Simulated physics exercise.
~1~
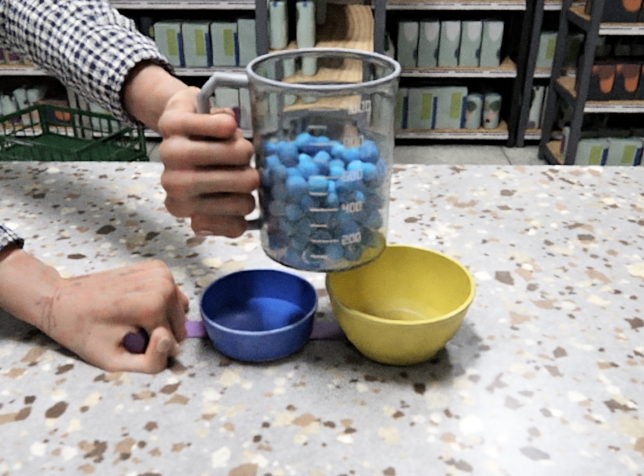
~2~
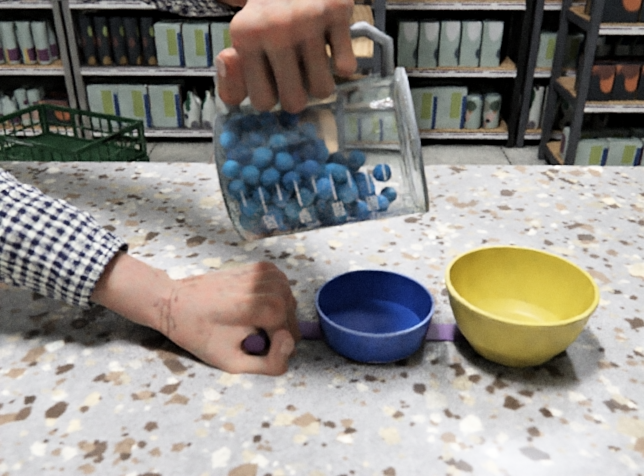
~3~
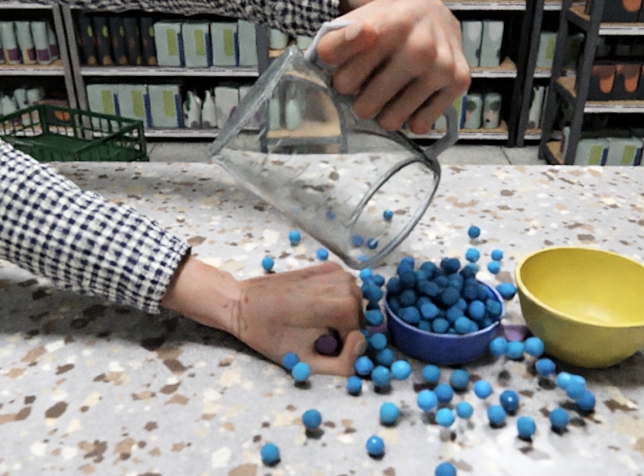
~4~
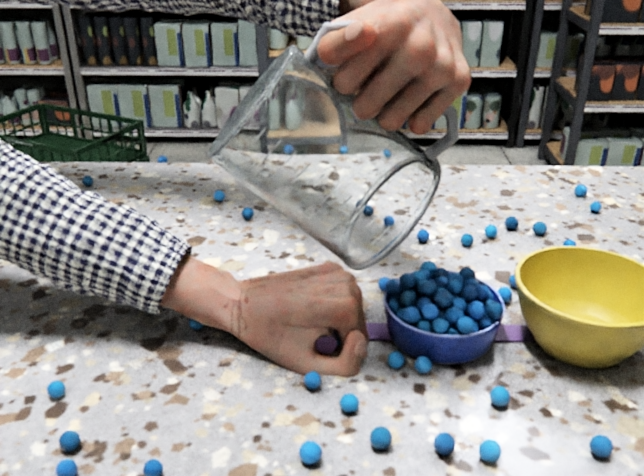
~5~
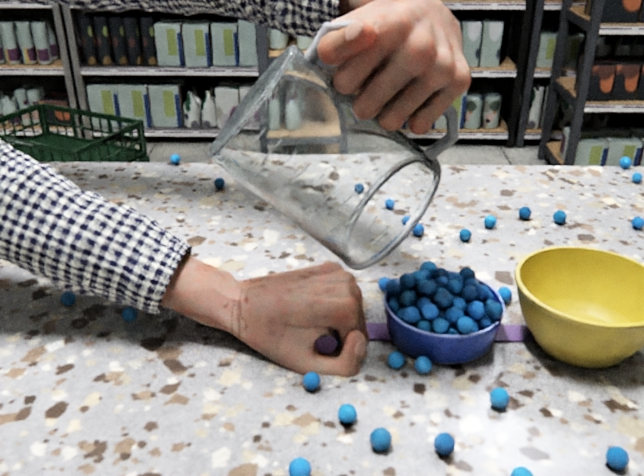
On a speckled counter, a hand tips blue balls into a sliding blue dish, scattering many.
